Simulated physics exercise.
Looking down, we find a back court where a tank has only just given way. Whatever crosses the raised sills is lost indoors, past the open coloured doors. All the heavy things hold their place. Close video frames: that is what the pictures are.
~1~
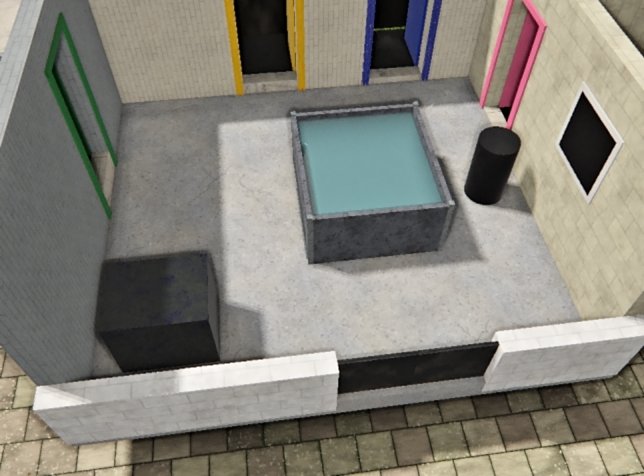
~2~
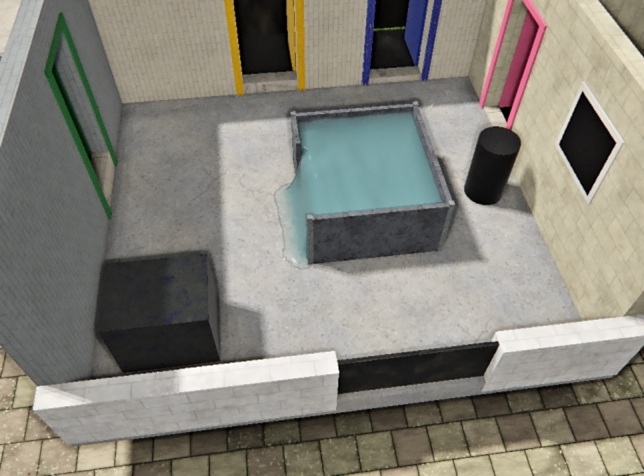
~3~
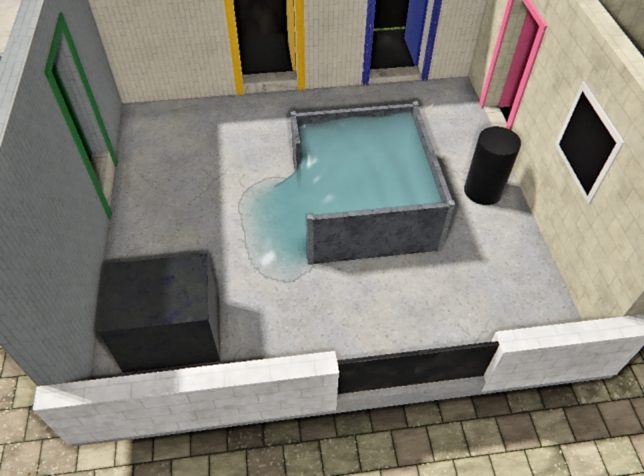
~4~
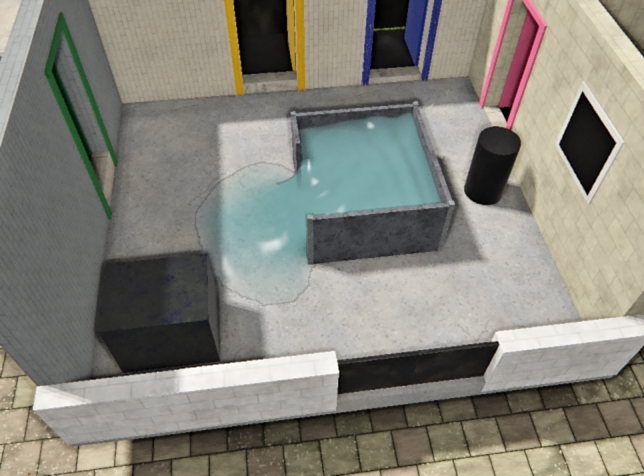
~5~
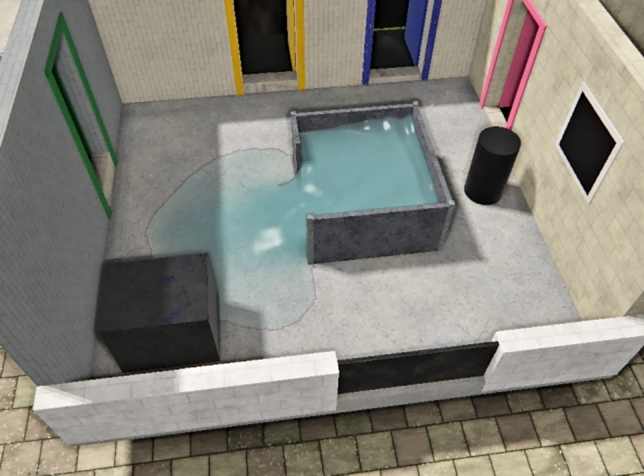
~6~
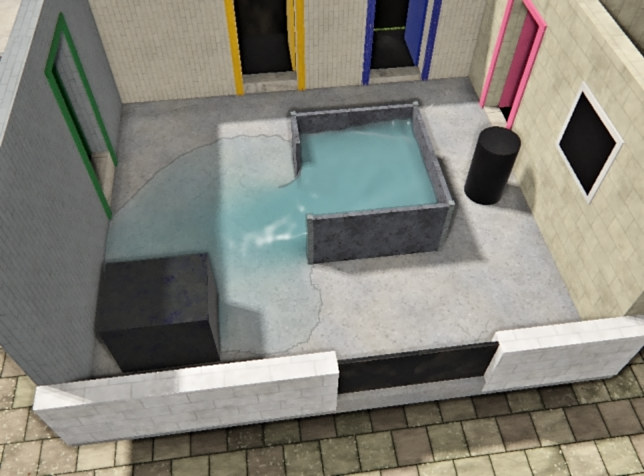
To begin with, a square stone tank of blue-green water stands whole and still in a walled courtyard. Then its left side opens and water pours onto the paving, spreading left in a widening, rounded sheet, until it reaches around the dark block and the grey wall at left.
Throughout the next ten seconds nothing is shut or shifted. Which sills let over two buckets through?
At the end, the blue door doesn't get too much water coming through. The green door doesn't get too much water coming through. The yellow door doesn't get too much water coming through. The pink door gets too much water coming through.
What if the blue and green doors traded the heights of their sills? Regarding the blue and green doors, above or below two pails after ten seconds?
Then: The blue door holds; the green door takes more.
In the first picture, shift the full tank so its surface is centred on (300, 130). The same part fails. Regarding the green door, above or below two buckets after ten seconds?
Briefly, green crosses the line.
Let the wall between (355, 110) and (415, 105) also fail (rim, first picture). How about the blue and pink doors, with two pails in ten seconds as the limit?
The blue door exceeds the limit and the pink door exceeds the limit.
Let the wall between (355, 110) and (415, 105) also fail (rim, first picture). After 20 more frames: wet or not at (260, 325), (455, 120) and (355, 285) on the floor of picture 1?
Taking the points in order: Unwetted, swamped and unwetted.
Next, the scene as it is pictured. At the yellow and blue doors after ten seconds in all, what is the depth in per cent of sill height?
Some 20 percent, then some 110 percent.
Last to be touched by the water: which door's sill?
Answer - the one in pink.
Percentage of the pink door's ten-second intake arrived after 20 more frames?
Working it through, I arrive at 0 %.
A moment on, water covers 35 % of the floor; the blue door not reached, the green door wet at the sill, nothing in, the yellow door not reached, the pink door not reached.
Next, water covers 40 % of the floor; the blue door not reached, the green door wet at the sill, nothing in, the yellow door wet at the sill, nothing in, the pink door not reached.
Then, water covers 70 % of the floor; the blue door not reached, the green door wet at the sill, nothing in, the yellow door wet at the sill, nothing in, the pink door not reached.
Later, water covers 95 % of the floor; the blue door wet at the sill, nothing in, the green door wet at the sill, nothing in, the yellow door wet at the sill, nothing in, the pink door over two buckets in.
In the end, water covers 100 % of the floor; the blue door under two buckets in, the green door wet at the sill, nothing in, the yellow door wet at the sill, nothing in, the pink door far over two buckets in.
